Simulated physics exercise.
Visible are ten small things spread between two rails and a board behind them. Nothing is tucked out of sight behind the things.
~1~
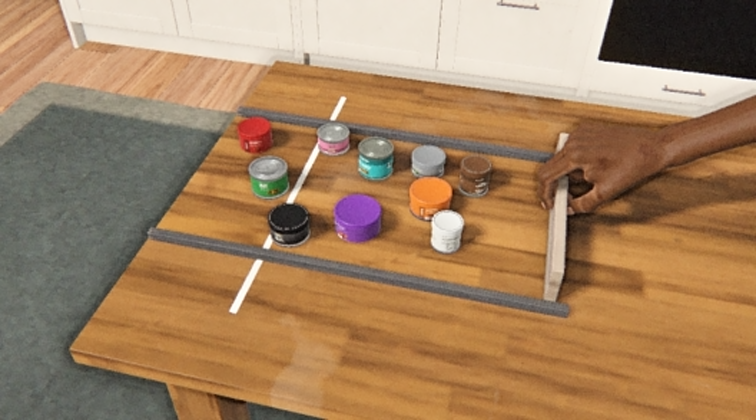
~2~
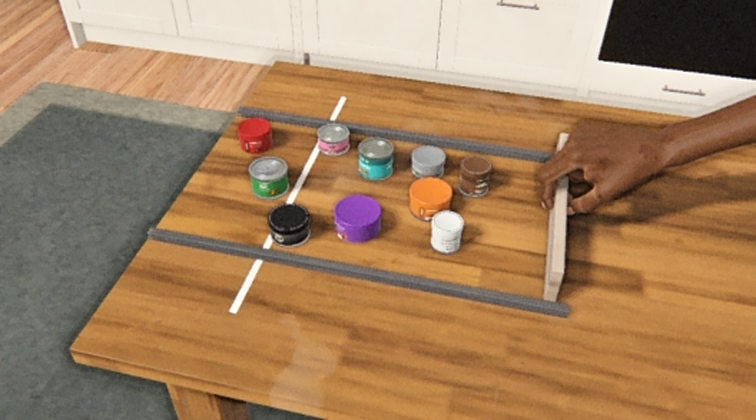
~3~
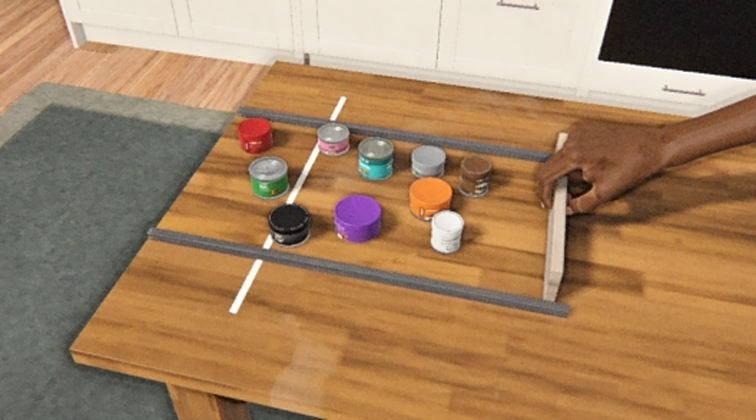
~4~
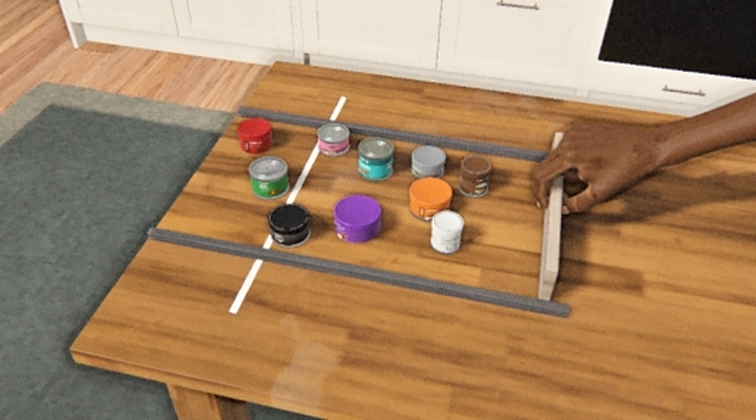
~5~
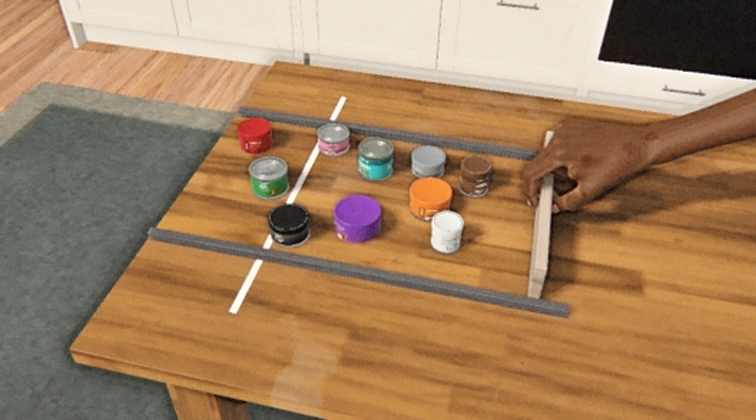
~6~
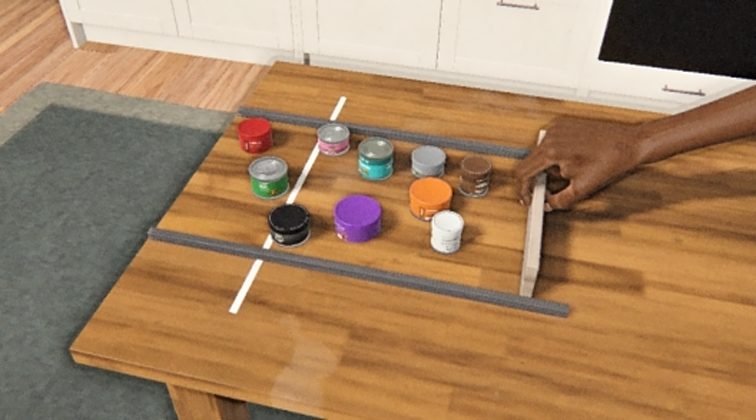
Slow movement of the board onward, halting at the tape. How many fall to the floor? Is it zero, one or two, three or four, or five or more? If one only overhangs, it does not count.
It is zero.
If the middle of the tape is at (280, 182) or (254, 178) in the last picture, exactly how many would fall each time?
First 0, second 1.
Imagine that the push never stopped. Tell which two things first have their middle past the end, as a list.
Red tub, green pot.
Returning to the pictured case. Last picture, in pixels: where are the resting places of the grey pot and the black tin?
In the last view, the middles sit near (305, 135) and near (253, 224).
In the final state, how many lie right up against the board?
Looks like 5 of them, all told.
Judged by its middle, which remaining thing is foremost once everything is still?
Red tub.
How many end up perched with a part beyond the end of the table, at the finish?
The figure is 0.
Early on, none off yet; red tub at rest near (255, 136); green pot at rest near (269, 178); black tin at rest near (289, 226).
Finally, the number that fall off is zero.
